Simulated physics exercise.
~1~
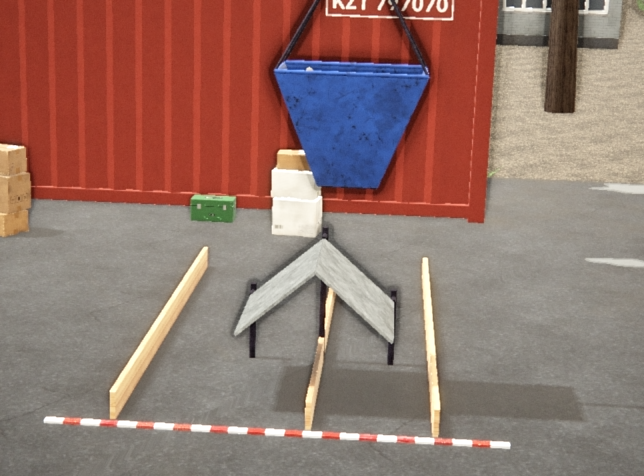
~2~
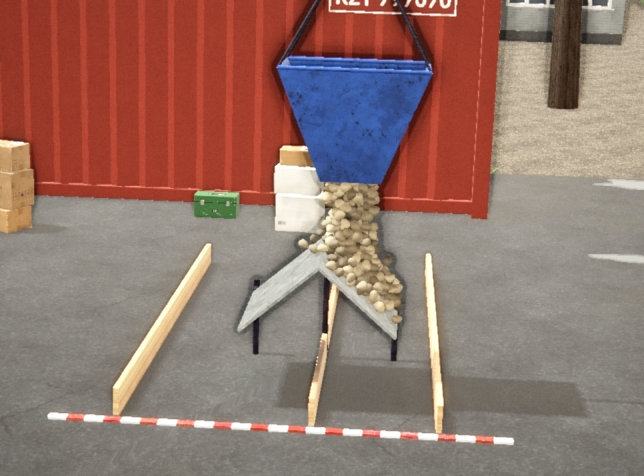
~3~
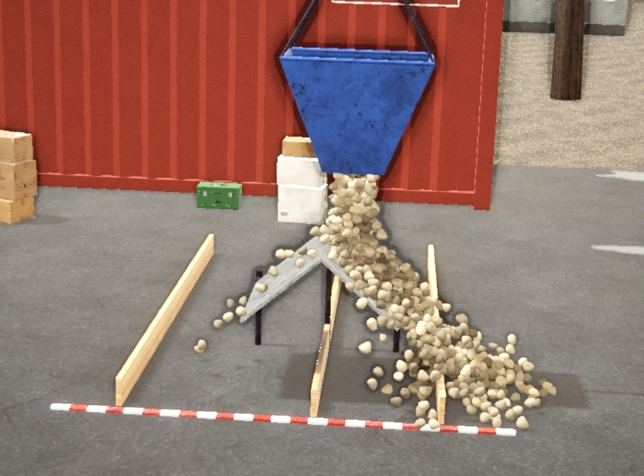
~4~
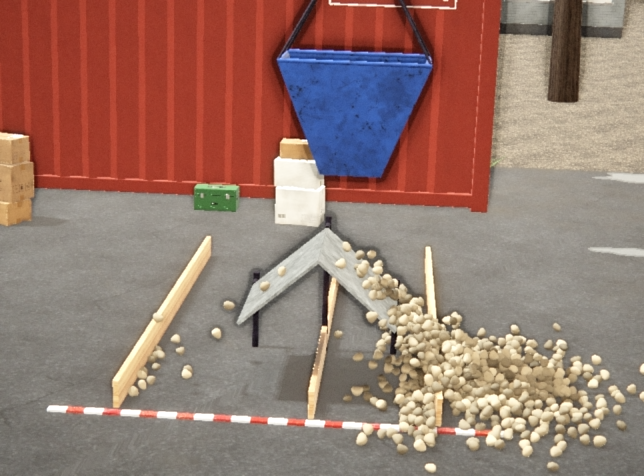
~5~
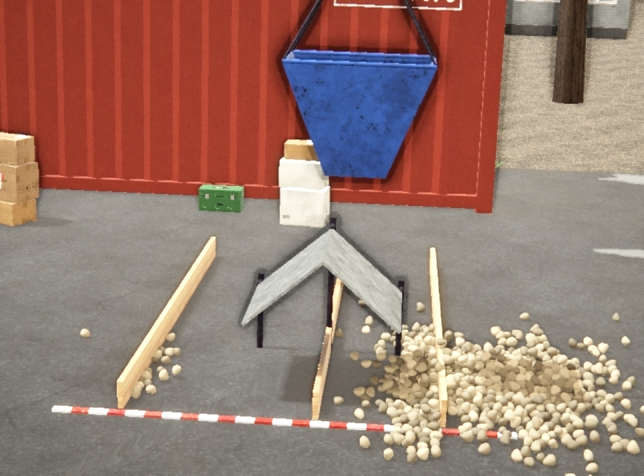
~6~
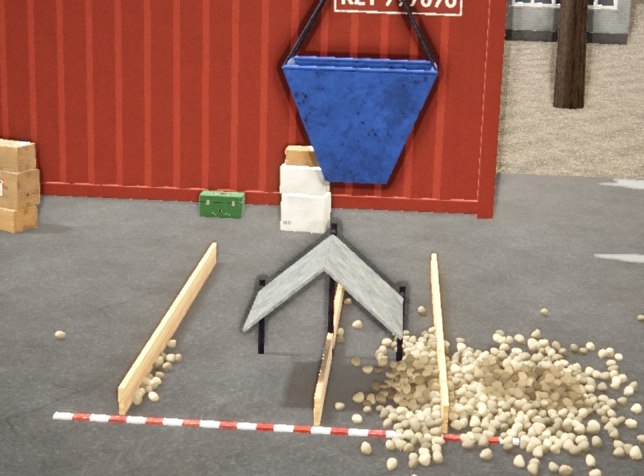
In a paved yard before a red container, a hanging blue skip drops pale stones onto a peaked steel deflector, and most slide down its right slope, spilling over the right plank into a scattered heap, while a few settle beside the left plank.
